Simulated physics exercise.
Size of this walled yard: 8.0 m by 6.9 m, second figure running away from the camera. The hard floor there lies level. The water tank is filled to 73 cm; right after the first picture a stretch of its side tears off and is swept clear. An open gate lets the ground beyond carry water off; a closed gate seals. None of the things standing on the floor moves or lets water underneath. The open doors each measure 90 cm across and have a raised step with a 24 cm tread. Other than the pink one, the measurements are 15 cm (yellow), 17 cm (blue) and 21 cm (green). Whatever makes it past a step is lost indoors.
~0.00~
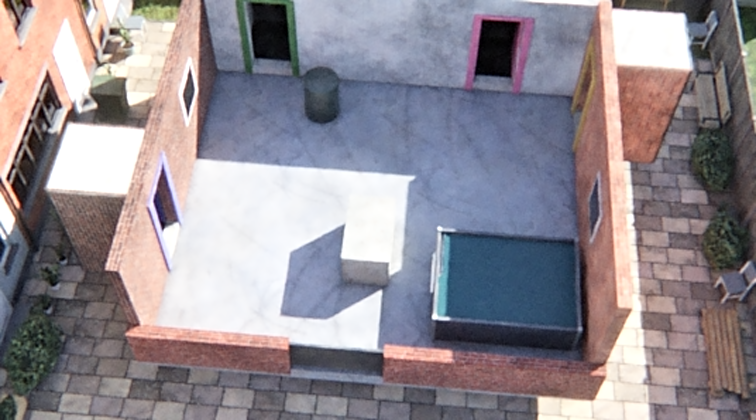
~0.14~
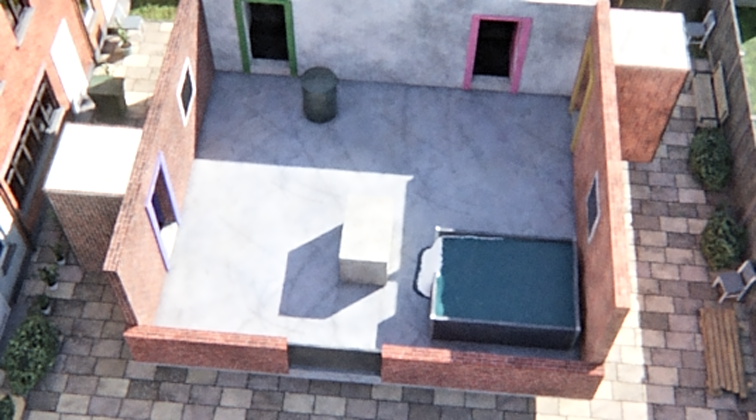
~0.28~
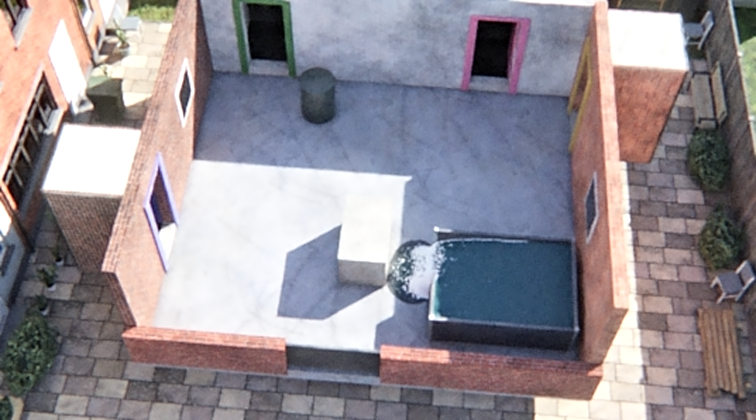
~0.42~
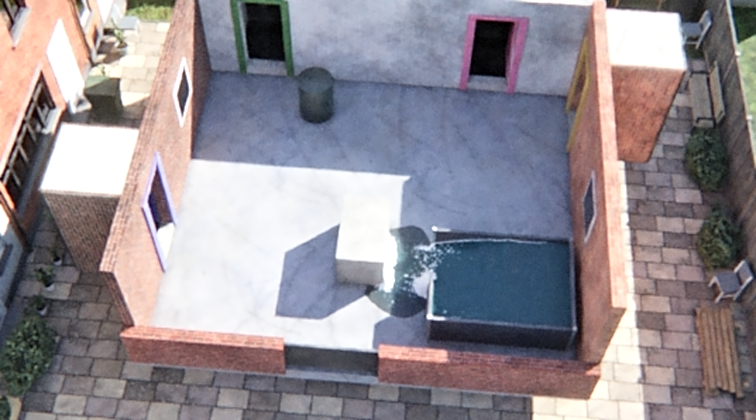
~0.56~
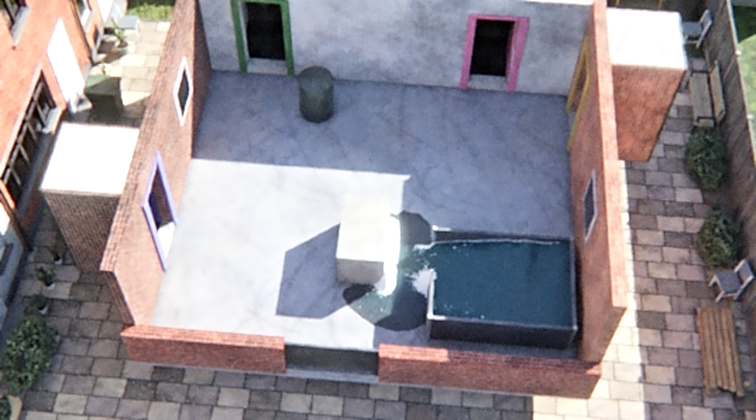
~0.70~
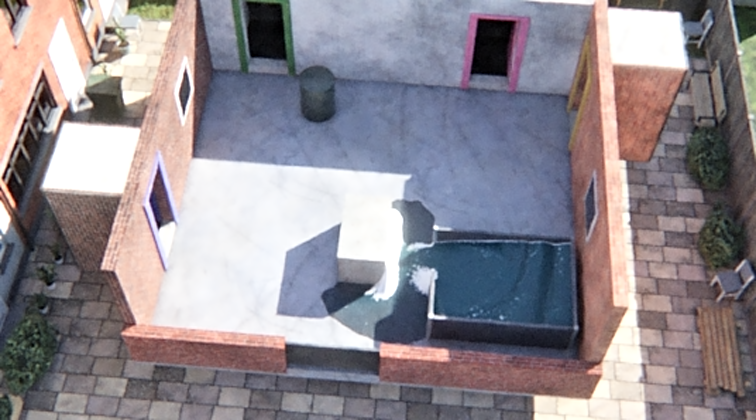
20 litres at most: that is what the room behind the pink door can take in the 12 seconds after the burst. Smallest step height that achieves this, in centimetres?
10 cm.
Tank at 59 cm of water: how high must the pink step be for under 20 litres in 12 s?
Something near 7.5 cm should do.
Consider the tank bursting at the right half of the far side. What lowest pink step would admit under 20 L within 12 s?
Near 27 cm.
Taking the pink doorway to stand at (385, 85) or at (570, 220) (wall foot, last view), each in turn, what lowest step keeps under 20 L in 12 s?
Minimums: About 10.5 cm and 7.5 cm.
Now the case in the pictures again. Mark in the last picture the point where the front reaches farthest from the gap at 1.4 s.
(253, 353).
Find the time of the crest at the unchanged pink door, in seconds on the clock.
Some 2.8 s, more or less.
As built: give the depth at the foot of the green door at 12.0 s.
It comes to about 7.0 centimetres deep.
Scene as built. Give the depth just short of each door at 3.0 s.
Depth (cm): Pink 16 / yellow 0 / blue 0 / green 0.
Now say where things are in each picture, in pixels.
In the first frame, still water, 73 cm deep, in the water tank at (507, 280); the pink door at (497, 59) is dry.
In the second frame, the gap is at (436, 265), the front 0.3 m out at (417, 288); the back of the water tank holds 73 cm.
In the third frame, water pours out at (435, 267) and has run 0.8 m, to (391, 281); about 11 cm deep outside, 73 cm at the back.
In the fourth frame, the gap is at (433, 267), the front 1.1 m out at (372, 295); the back of the water tank holds 73 cm.
In the fifth frame, the gap is at (433, 266), the front 1.6 m out at (350, 296); the back of the water tank holds 73 cm.
In the sixth frame, the gap is at (434, 266), the front 2.0 m out at (329, 299); the back of the water tank holds 72 cm; 3.9 m in a straight line remain to the pink door at (493, 58).
After 1.4 s water covers 20 % of the floor, deepest (58 cm) near (389, 263); it has not reached the pink door.
After 3.0 s water covers 55 % of the floor, deepest (39 cm) near (389, 263); 16 cm at the pink door, 0 litres in over its 19 cm step.
After 12.0 s water covers 100 % of the floor, deepest (13 cm) near (388, 271); 6 cm at the pink door, 0 litres in over its 19 cm step.
At the pink door as built, the water arrived by 2.3 s and peaked near 16 cm at 2.8 s.
With a step of 9 cm, 33 litres would have come in within the 12 s; with 12 cm, 8 litres. So under 20 litres takes about 10 cm.
